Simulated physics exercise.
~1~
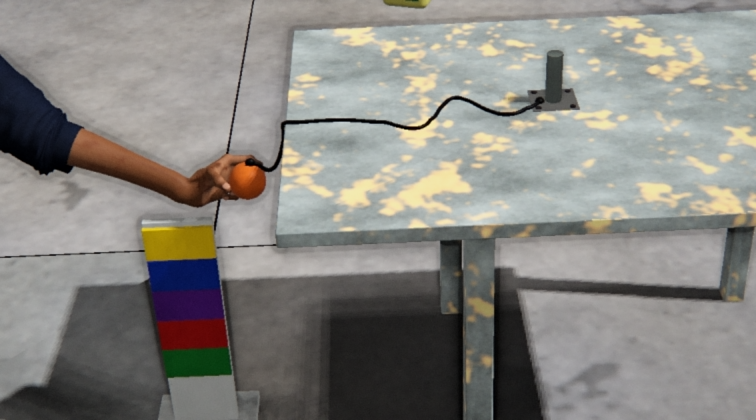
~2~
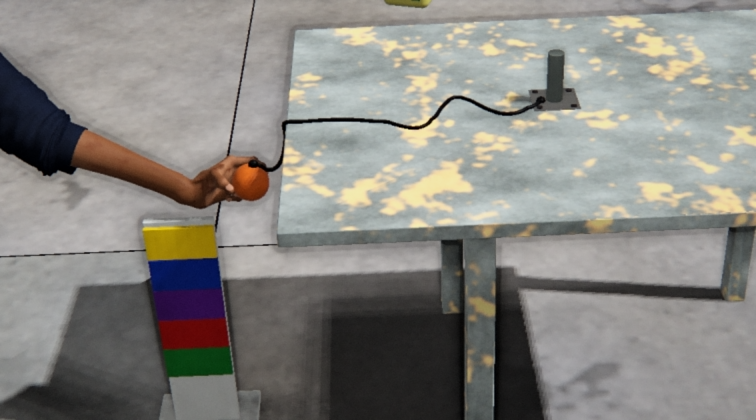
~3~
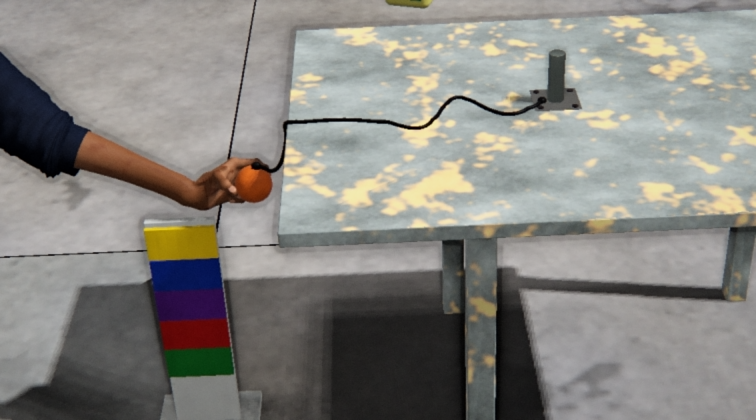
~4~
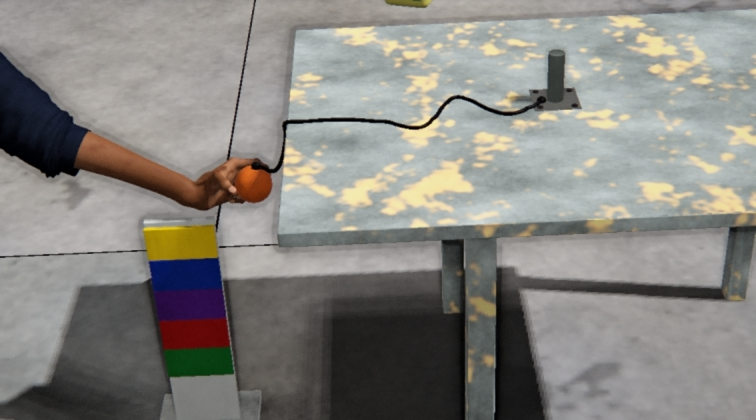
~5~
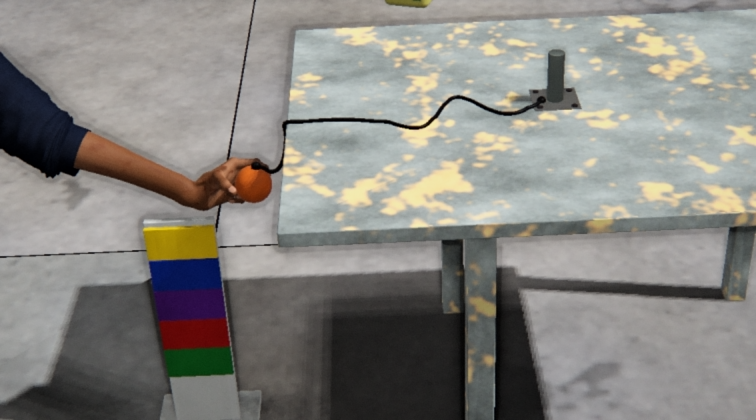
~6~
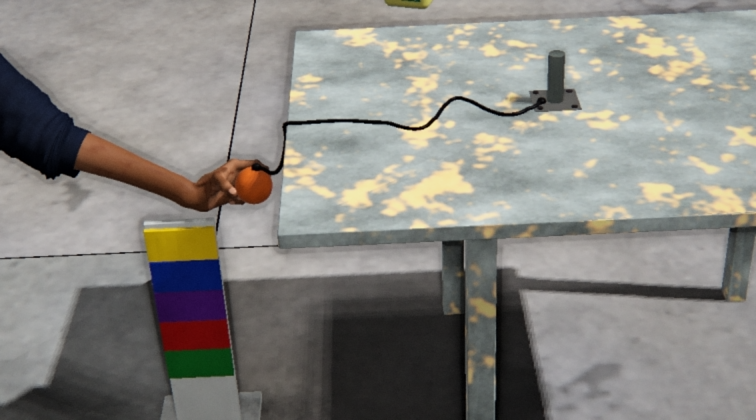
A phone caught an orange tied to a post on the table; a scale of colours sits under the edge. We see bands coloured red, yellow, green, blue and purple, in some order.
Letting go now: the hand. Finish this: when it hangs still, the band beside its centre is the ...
When it hangs still, the band beside its centre is the blue one.
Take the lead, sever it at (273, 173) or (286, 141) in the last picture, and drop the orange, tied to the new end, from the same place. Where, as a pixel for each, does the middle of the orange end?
Around (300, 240) for the first cut and around (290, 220) for the second.
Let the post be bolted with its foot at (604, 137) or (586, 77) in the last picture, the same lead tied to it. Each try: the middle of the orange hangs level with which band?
It comes out yellow the first time and yellow the second time.
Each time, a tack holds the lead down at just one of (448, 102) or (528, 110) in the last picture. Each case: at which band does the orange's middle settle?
It would be yellow; blue.
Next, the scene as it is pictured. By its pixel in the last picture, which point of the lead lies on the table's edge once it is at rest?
Look near (353, 121).
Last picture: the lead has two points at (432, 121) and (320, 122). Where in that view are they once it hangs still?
End: (378, 117) and then (288, 159).
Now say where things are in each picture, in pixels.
Orange (248, 181); yellow (179, 245); blue (184, 276); purple (188, 306); red (193, 335); green (197, 364), in the first picture.
Orange (251, 182); lead through (518, 113) (460, 97) (426, 125) (359, 120) (288, 126), in the second picture.
Orange (254, 184), in the third picture.
Orange (253, 184); lead through (519, 112) (461, 97) (426, 125) (360, 120) (289, 126), in the fourth picture.
Orange (253, 184), in the fifth picture.
Orange (254, 185); lead through (519, 113) (461, 98) (426, 126) (360, 121) (289, 127), in the sixth picture.
Soon after, orange near (275, 265); level with blue.
Then, orange near (318, 258); level with blue.
Further on, orange near (300, 267); level with blue.
At rest, orange near (296, 267); level with blue. Its centre hangs level with the blue band.
